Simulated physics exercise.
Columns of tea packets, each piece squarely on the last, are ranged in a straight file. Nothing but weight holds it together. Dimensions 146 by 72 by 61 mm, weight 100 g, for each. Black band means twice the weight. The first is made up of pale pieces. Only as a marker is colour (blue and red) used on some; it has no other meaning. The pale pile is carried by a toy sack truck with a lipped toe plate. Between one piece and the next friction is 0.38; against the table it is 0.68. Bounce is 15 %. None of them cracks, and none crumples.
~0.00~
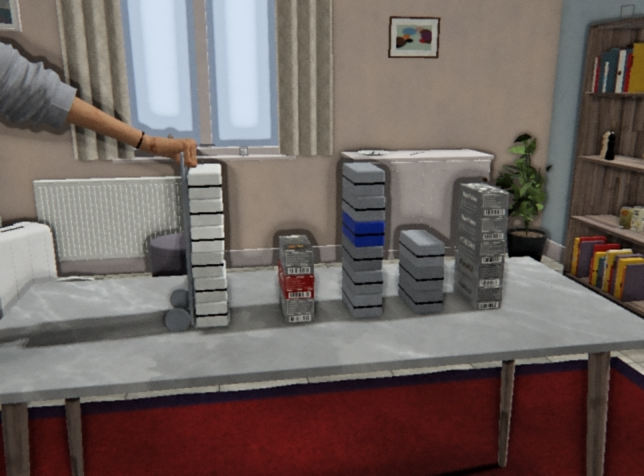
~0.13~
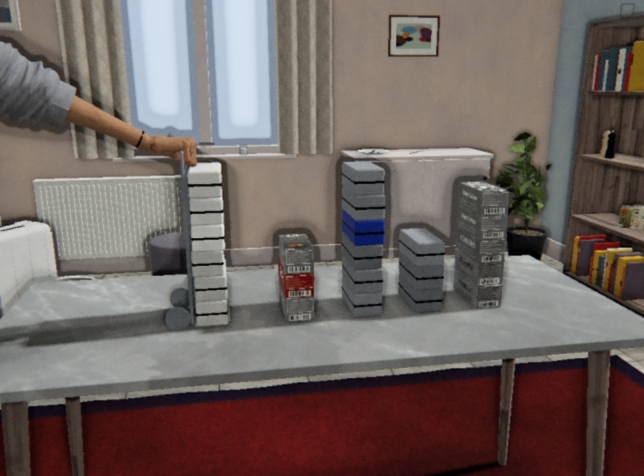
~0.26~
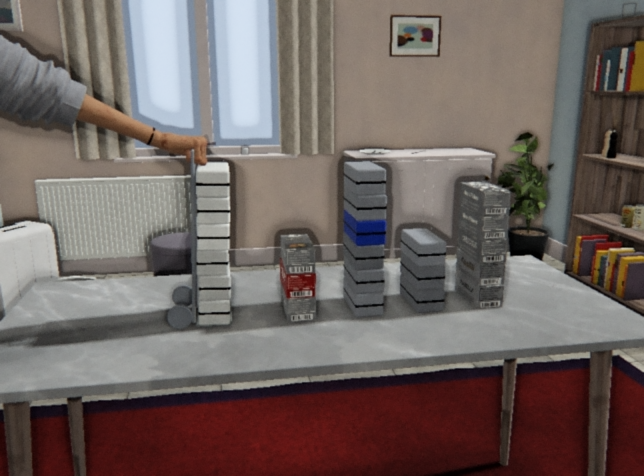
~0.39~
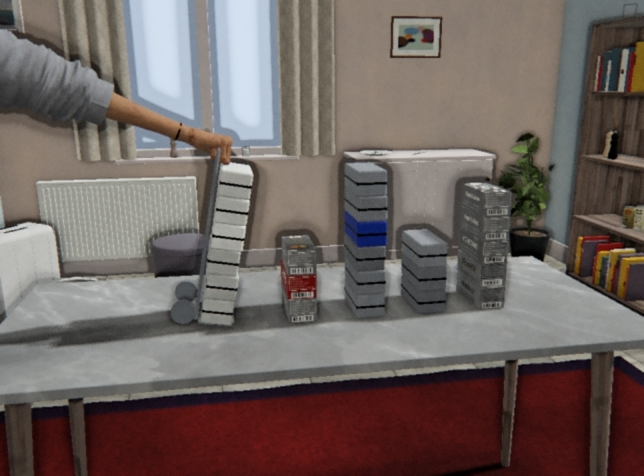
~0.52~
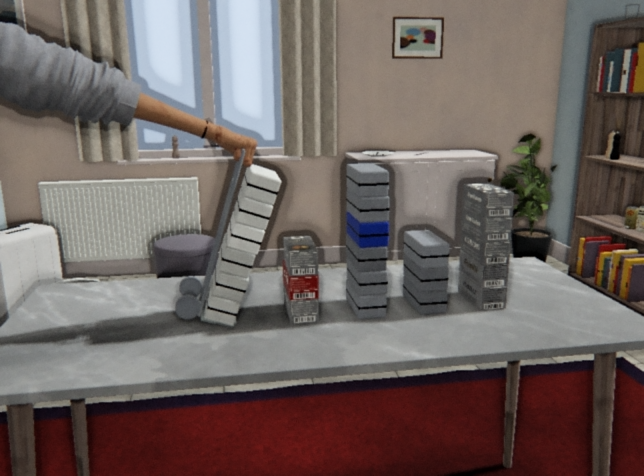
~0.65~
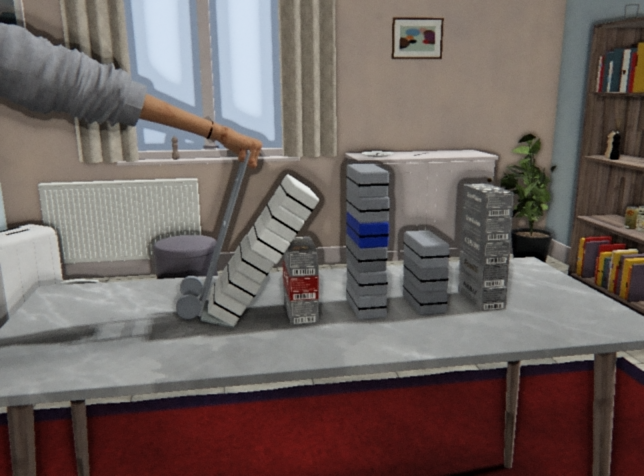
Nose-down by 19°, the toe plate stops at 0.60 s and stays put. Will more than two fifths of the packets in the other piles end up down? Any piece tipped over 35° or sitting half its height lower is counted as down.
No.
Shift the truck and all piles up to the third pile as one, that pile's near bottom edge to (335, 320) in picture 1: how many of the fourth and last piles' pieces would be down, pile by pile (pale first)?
Then fourth 0, last 0.
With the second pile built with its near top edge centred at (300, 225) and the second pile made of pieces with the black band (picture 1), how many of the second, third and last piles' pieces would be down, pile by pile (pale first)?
Result: Second pile 4, third pile 6, last pile 5.
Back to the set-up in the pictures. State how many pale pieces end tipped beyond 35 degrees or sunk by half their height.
The answer is 6 pale pieces.
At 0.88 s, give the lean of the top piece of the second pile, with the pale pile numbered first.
10° from upright.
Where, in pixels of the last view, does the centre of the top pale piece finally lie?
The top piece finishes near (345, 228).
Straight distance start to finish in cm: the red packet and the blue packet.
About: Red 6, blue 2.
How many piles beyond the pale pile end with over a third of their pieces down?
Summing them, I get 0 in all.
After 0.72 s, 6 of the pale pile down; none of the 17 other packets down, 1 disturbed.
After 0.88 s, 6 of the pale pile down; none of the 17 other packets down, 6 disturbed; red packet leaning 9°; blue packet shifted 17 mm.
At rest (1.6 s), 6 of the pale pile down; none of the 17 other packets down, 5 disturbed; red packet leaning 4°; blue packet shifted 13 mm. That is 0 per cent. As the last picture would show them, middles, red packet near (323, 279), blue packet near (372, 228).
